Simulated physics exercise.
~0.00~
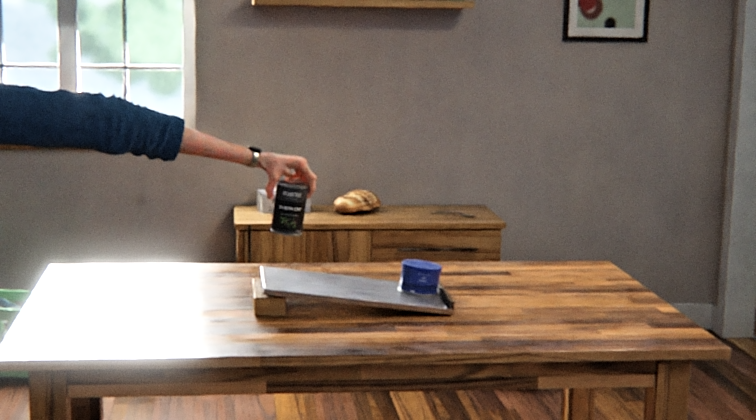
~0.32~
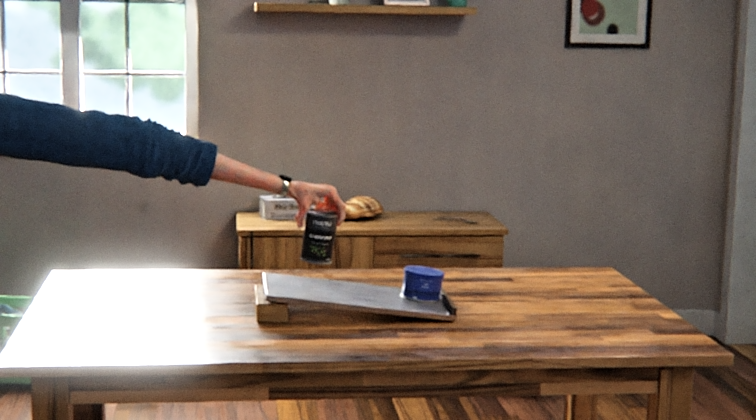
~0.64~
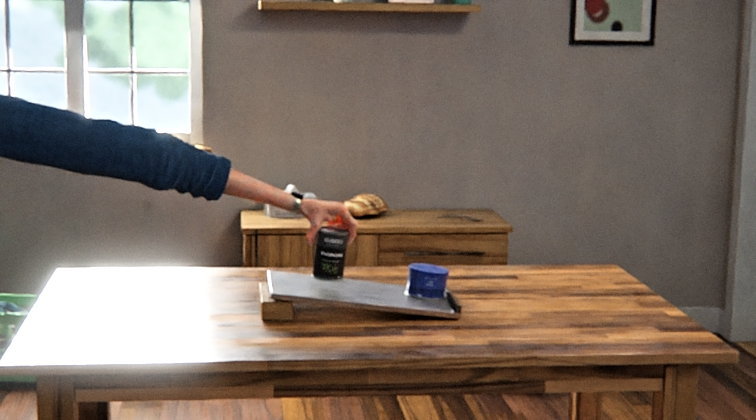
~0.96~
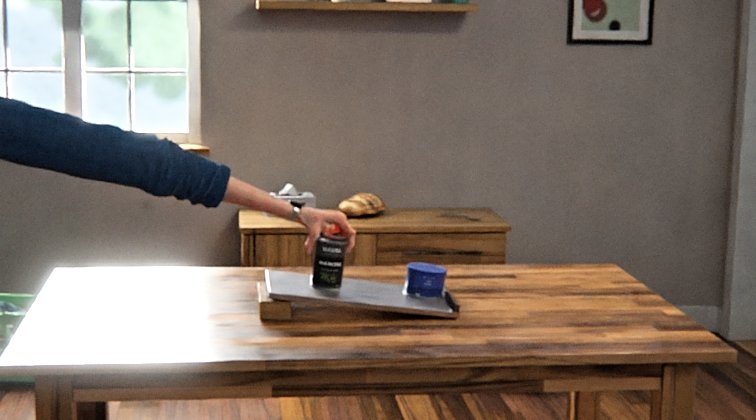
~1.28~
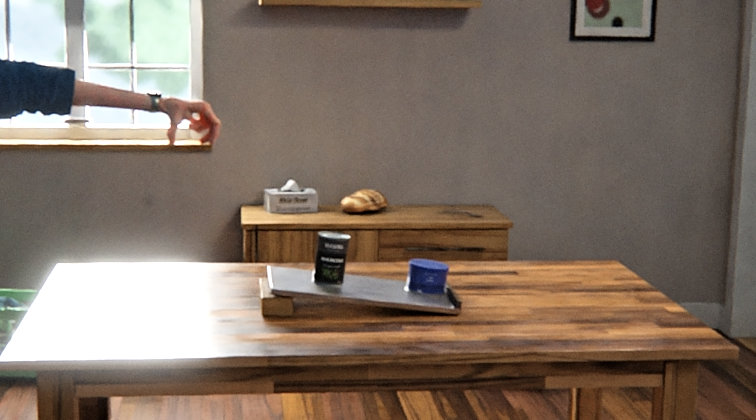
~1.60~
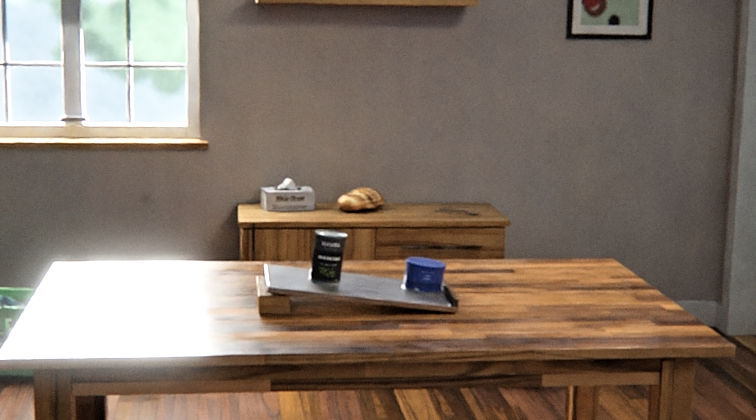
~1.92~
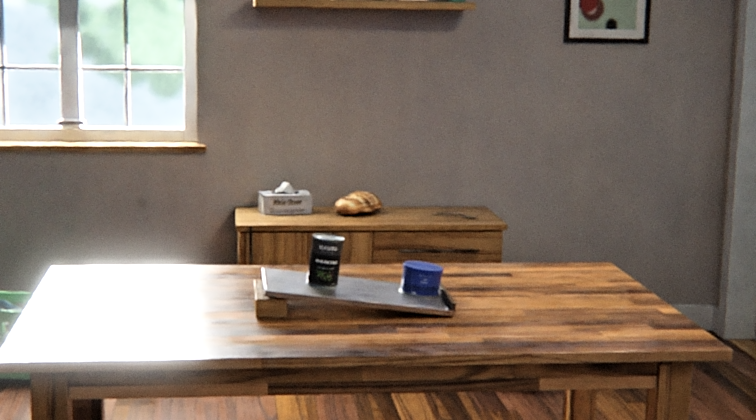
A black tin, held from above by a hand in a dark blue sleeve, hangs over the left part of a grey board that slopes down to the right from a wooden block. The board lies on a wooden table in a room with a window at left, seen from the front by a slightly swaying camera, and a blue tub sits near its low end. The hand carries the tin right and down and sets it upright on the board. It lets go and withdraws to the left, out of view. The tin stays standing, and the tub remains in place.
